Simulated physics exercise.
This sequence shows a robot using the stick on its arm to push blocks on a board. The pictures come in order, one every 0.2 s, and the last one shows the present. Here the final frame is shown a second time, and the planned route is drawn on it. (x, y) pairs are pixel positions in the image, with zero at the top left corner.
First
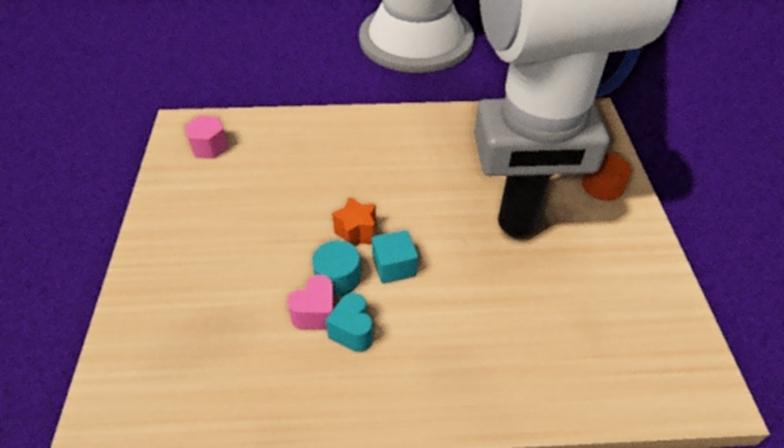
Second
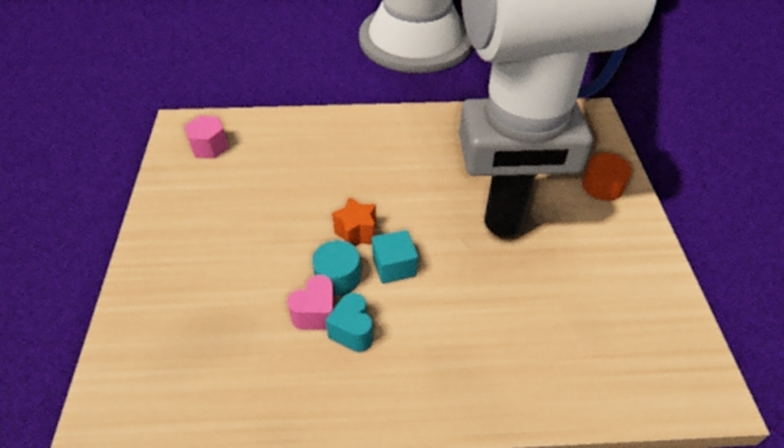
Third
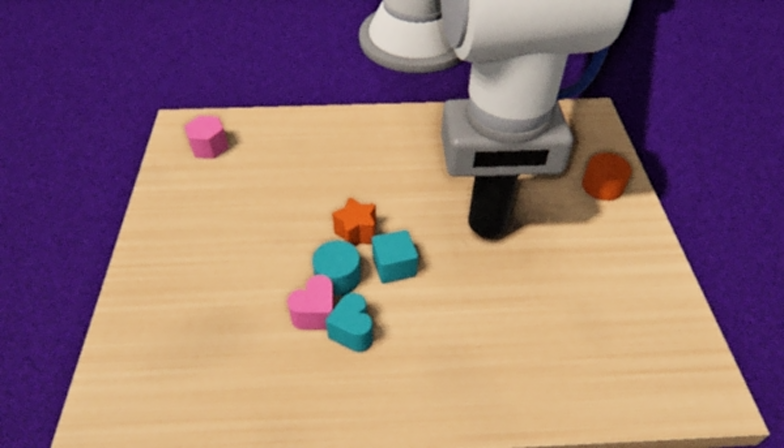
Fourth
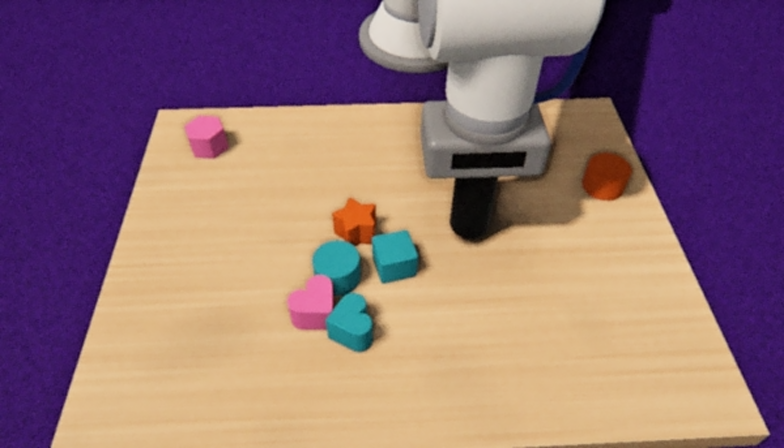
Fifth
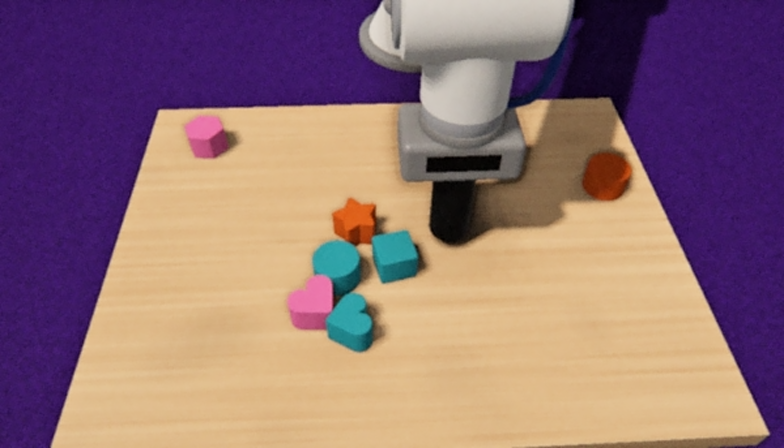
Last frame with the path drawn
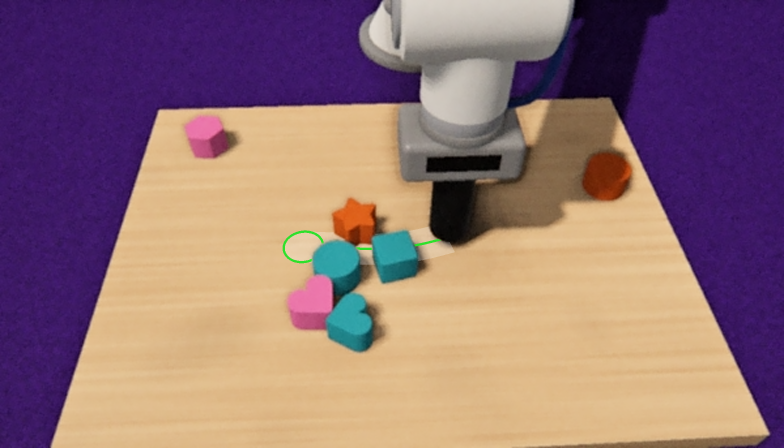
In this clip, a robot arm holding a black stick moves steadily left across a wooden board toward a cluster of turquoise, pink and orange blocks, while all the blocks stay still and nothing is pushed.
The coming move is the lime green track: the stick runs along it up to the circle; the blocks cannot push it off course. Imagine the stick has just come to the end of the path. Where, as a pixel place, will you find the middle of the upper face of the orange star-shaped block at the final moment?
The orange star-shaped block ends near (320, 200).
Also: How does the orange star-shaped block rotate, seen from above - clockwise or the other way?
Viewed from above, clockwise.
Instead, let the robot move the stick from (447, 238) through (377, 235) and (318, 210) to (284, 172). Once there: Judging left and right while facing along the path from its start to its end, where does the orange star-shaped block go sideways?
Gets pushed left.
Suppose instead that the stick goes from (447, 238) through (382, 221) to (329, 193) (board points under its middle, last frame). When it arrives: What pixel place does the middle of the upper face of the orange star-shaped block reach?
Final place: (334, 212).
Path on the board, from (447, 238) over (401, 248) and (352, 248) to (303, 247).
The first path, step by step. One third of the way, stick (401, 238); pink heart block (309, 298); turquoise round block (330, 260); turquoise square piece (380, 255), turned 30° anticlockwise.
Two thirds of the way, stick (351, 239); pink heart block (305, 301), turned 25° anticlockwise; turquoise round block (325, 263); orange star-shaped block (334, 205), turned 60° clockwise; turquoise square piece (370, 261), turned 70° anticlockwise.
At the end, stick (302, 237); pink heart block (305, 301), turned 25° anticlockwise; turquoise round block (325, 263); orange star-shaped block (320, 200), turned 100° clockwise; turquoise square piece (370, 261), turned 70° anticlockwise.
